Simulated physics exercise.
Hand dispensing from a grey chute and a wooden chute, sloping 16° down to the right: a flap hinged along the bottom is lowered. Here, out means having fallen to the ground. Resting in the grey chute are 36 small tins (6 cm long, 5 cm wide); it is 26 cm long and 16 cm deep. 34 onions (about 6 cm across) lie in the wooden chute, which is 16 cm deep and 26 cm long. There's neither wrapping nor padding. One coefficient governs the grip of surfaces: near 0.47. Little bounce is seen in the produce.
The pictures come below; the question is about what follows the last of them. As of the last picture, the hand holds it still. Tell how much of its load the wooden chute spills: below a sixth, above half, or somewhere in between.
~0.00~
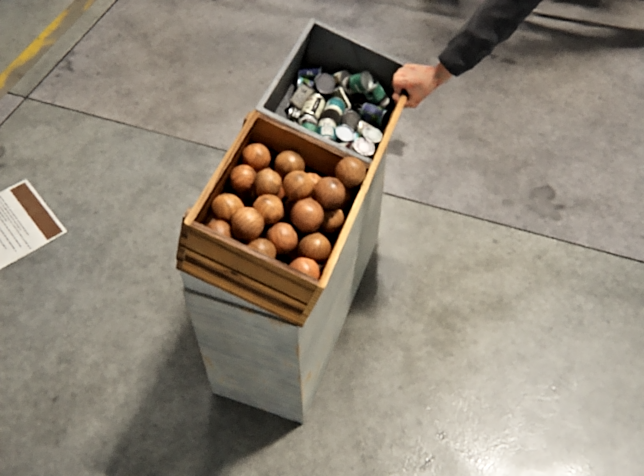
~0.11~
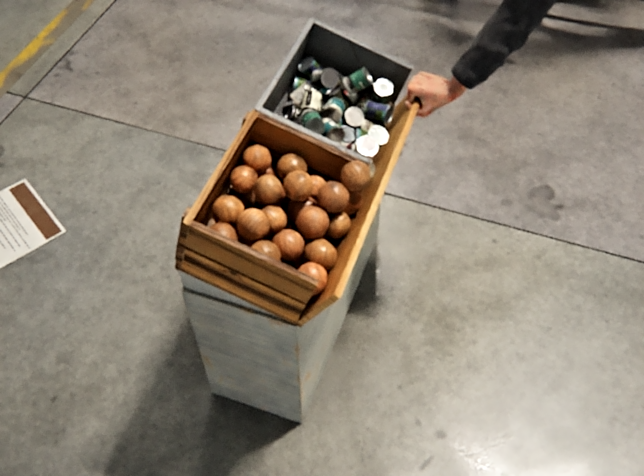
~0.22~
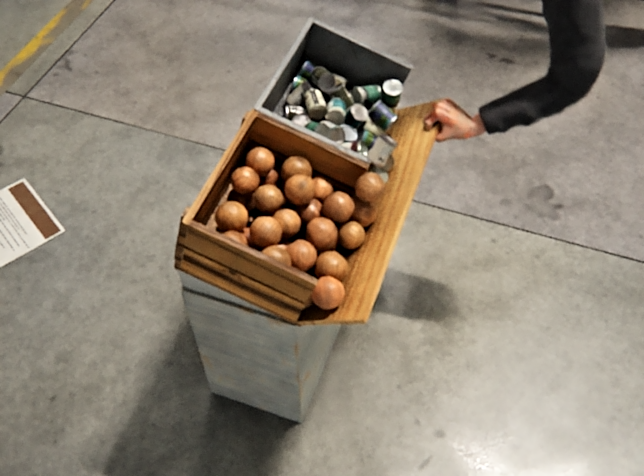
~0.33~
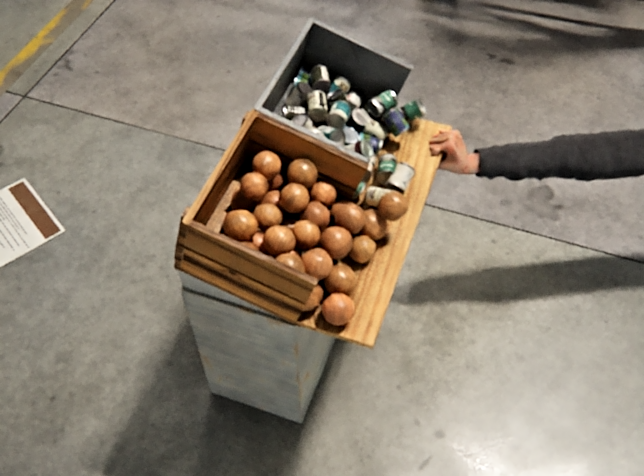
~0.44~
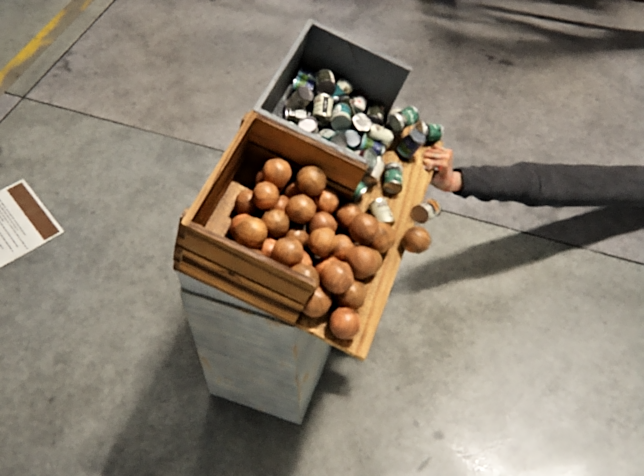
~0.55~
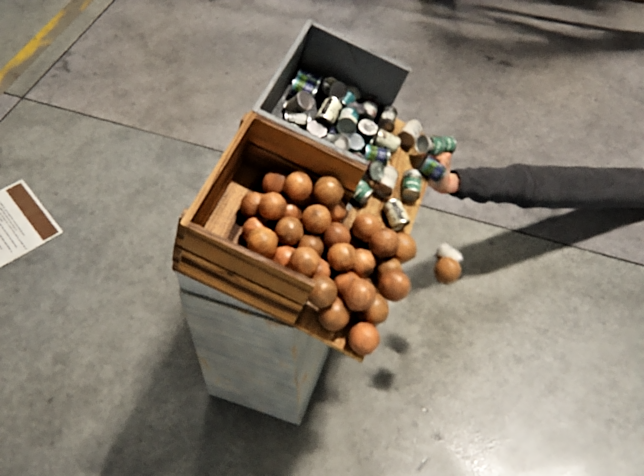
Most likely, most of it drops to the ground.
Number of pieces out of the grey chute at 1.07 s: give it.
At that moment the grey chute count out stands near 12.
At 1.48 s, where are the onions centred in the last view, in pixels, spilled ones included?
Near (496, 425) in pixels.
After 0.78 s, grey chute 31 in, 5 out and wooden chute 26 in, 8 out.
After 1.07 s, grey chute 24 in, 12 out and wooden chute 11 in, 23 out.
After 1.48 s, grey chute 15 in, 21 out and wooden chute 0 in, 34 out.
Outcome (at 2.00 s), grey chute 10 in, 26 out and wooden chute 0 in, 34 out. Asked share, 34 of 34, 100 per cent.
